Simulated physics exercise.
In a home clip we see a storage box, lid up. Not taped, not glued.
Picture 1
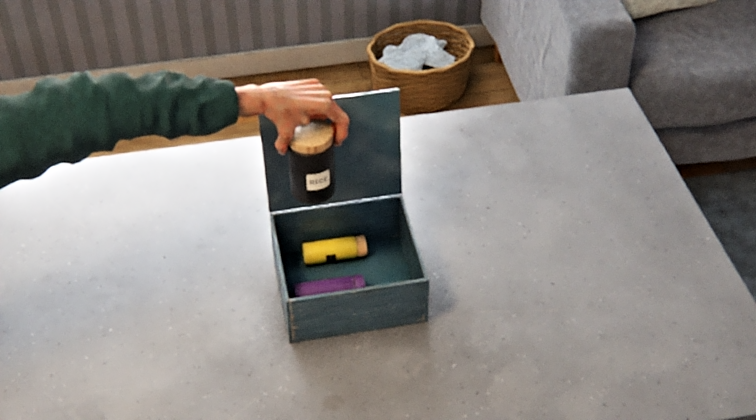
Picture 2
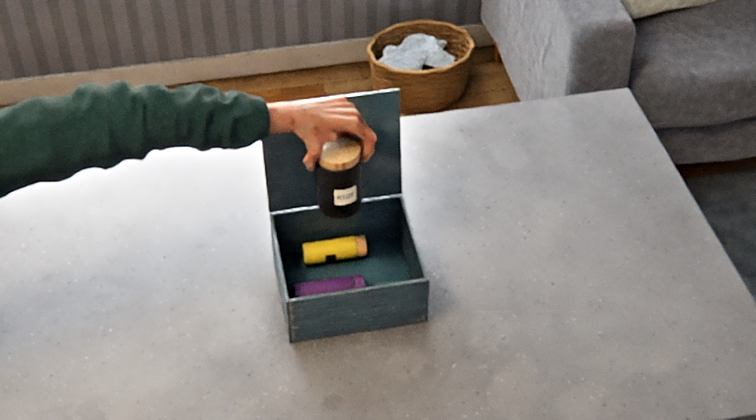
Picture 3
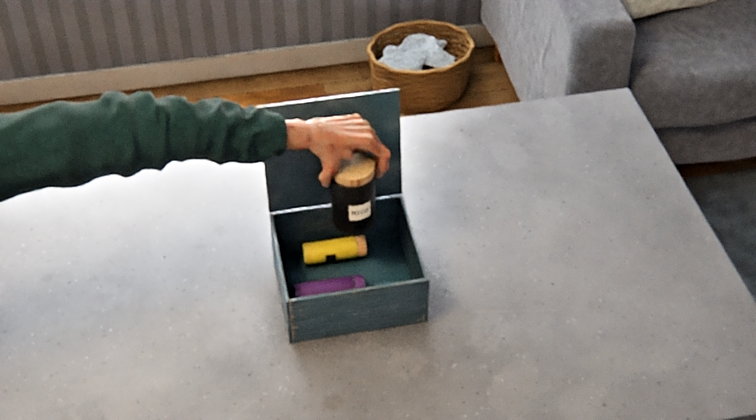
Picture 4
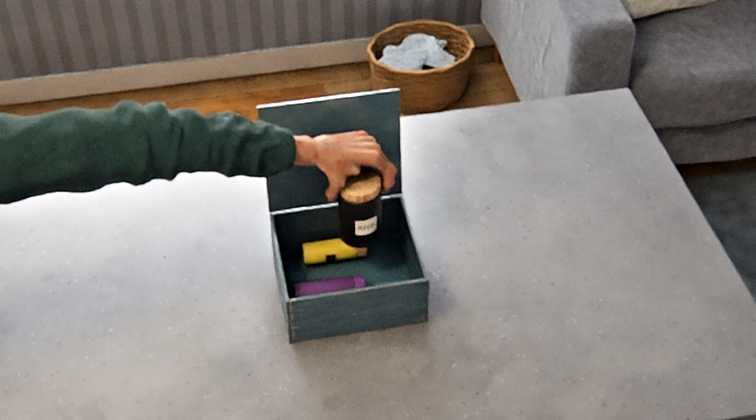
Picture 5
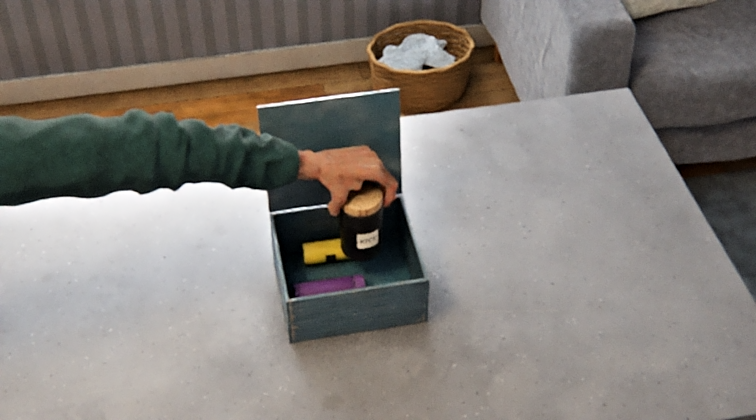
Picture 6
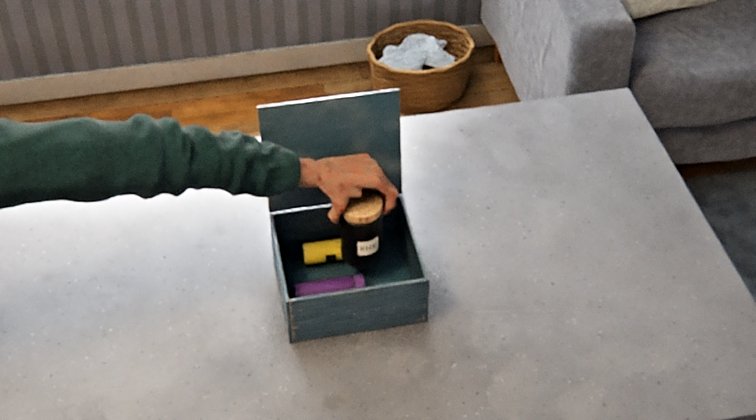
A hand in a green sleeve moves a black jar with a wooden lid right and down into an open storage box on a table, lowering it beside a yellow shaker, with a purple item nearer the front.
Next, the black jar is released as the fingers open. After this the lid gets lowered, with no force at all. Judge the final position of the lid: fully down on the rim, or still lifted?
The lid is in place.
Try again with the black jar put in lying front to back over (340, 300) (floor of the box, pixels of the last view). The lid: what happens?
The lid remains open a bit this time.
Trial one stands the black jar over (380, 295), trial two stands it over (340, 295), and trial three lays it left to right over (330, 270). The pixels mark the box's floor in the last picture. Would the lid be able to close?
The first attempt ends with the lid standing open, the second with it standing open, and the third with it lying shut.
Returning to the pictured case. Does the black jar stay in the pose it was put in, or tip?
Once everything settles, the black jar ends up at a slant.
Then, 0.50 s after the last picture, black jar on its side near (395, 276).
Then, 1.50 s after the last picture, lid 65° above the rim; black jar on its side near (387, 278); purple shaker rolled a little.
Then, 2.00 s after the last picture, lid 21° above the rim; black jar on its side near (385, 278); purple shaker rolled a little.
At rest, lid shut; tipped over in the box, black jar; the other 2 in place. Seen from the same camera at the end, black jar near (385, 278).
